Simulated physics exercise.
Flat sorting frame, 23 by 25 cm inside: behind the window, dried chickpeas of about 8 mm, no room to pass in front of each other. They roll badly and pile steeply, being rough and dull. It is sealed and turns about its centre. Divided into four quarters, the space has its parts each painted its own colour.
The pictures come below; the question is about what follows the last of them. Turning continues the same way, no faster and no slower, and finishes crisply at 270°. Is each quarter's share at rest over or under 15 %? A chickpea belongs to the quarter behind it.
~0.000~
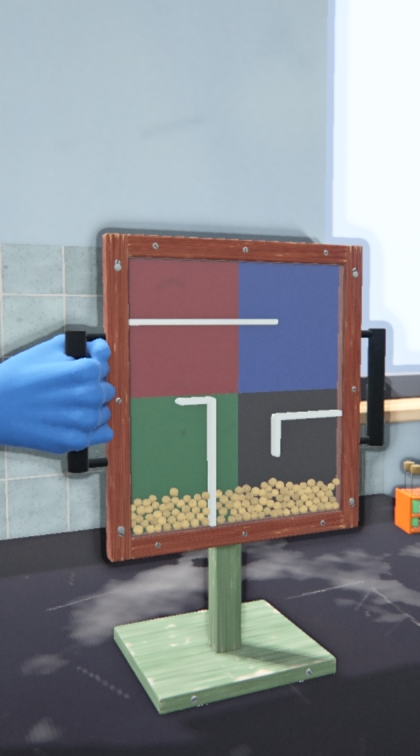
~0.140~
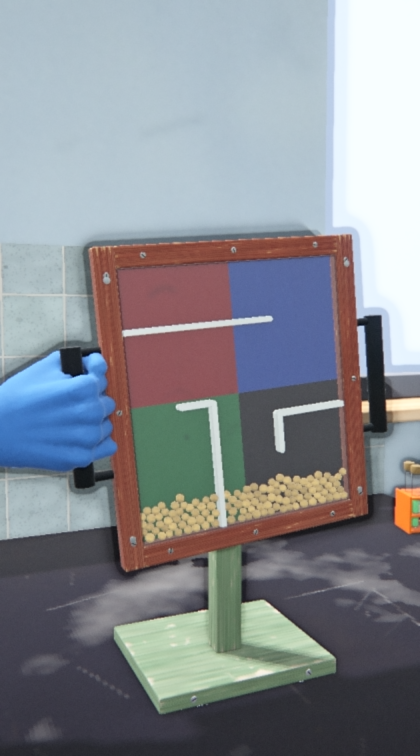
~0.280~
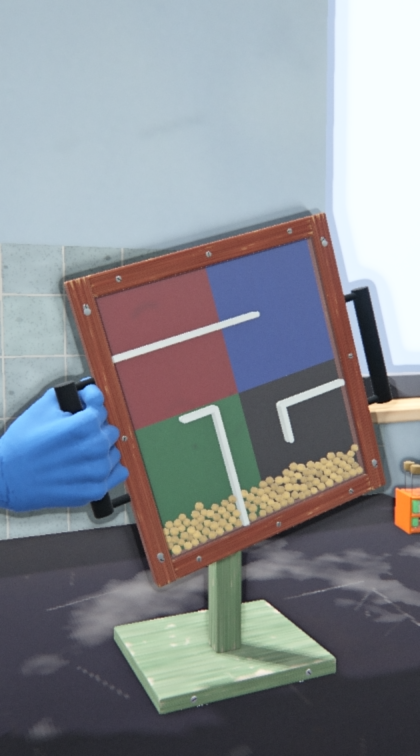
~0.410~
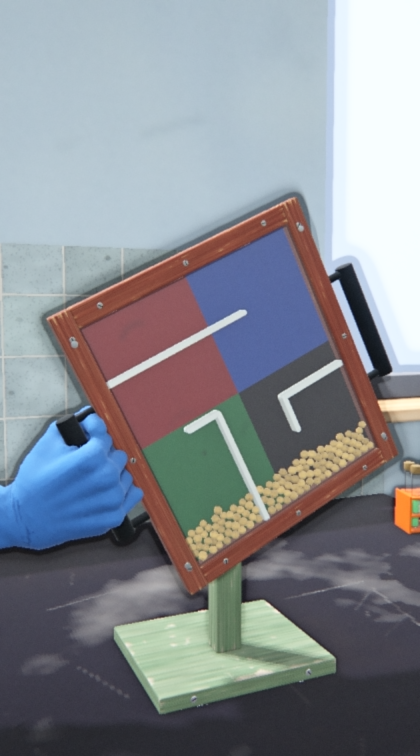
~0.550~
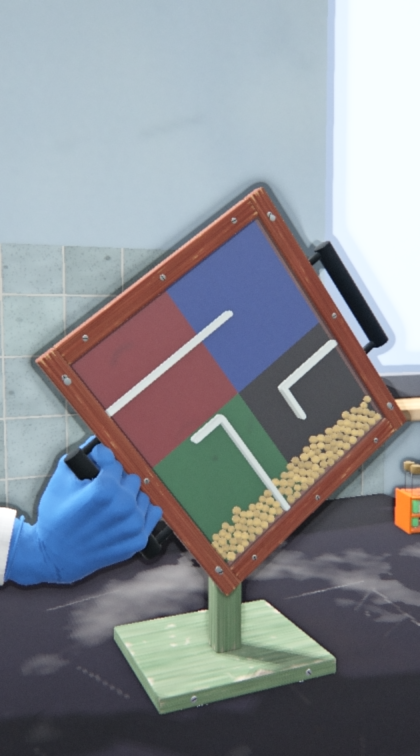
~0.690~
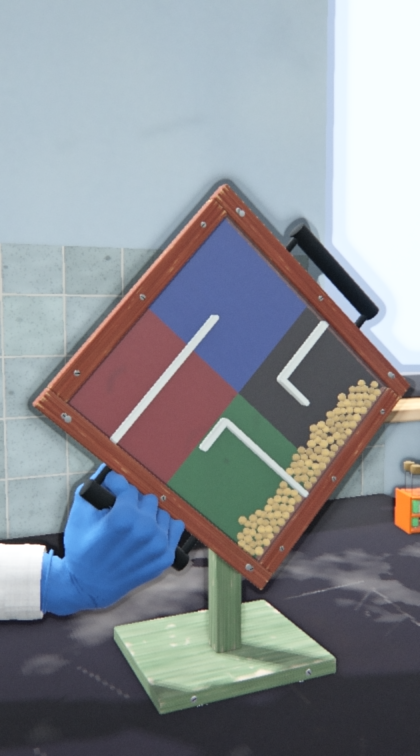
Black quarter: Lower than; red quarter: Lower than; green quarter: Lower than; blue quarter: Higher than 15 %.
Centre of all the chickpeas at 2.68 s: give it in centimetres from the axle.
Roughly 7 cm to the right of the axle and 1 cm below it.
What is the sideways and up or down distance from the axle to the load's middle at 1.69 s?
Roughly 5 cm to the right of the axle and 3 cm beneath it.
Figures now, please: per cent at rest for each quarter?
The black quarter ends with 5 per cent, the red quarter with 0, the green quarter with 0 and the blue quarter with 95.
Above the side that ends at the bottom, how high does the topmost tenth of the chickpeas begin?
Roughly 6 cm.
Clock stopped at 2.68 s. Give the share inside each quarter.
Black quarter: 0; red quarter: 75; green quarter: 10; blue quarter: 15.
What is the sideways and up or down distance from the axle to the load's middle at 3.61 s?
It sits about 7 cm right and about 8 cm below the axle.
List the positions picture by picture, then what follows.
The first picture shows level, about 120 chickpeas; load centre (239, 505); top chickpea (174, 493); black (290, 454), red (182, 327), green (183, 463), blue (291, 327).
The second picture shows turned 5° anticlockwise; load centre (248, 503); top chickpea (343, 472).
The third picture shows turned 16° anticlockwise; load centre (266, 497); top chickpea (355, 448).
The fourth picture shows turned 26° anticlockwise; load centre (282, 489); top chickpea (362, 425).
The fifth picture shows turned 37° anticlockwise; load centre (298, 477); top chickpea (367, 399).
The sixth picture shows turned 48° anticlockwise; load centre (309, 465); top chickpea (362, 383); black (315, 390), red (154, 397), green (246, 479), blue (230, 304); walls (111, 444) to (215, 318), (307, 496) to (204, 448) (hooked), (326, 322) to (305, 403) (hooked).
After 1.69 s it has turned 126°, the chickpeas' middle is 5 cm right of and 3 cm below the axle; by quarter, red 40 %, green 55 %.
After 2.68 s it has turned 203°, the chickpeas' middle is 7 cm right of and 1 cm below the axle; by quarter, red 75 %, green 10 %, blue 15 %.
After 3.61 s it has turned 270°, the chickpeas' middle is 7 cm right of and 8 cm below the axle; by quarter, black 5 %, blue 95 %.
At rest by 4.1 s, black 5 %, red 0 %, green 0 %, blue 95 %.
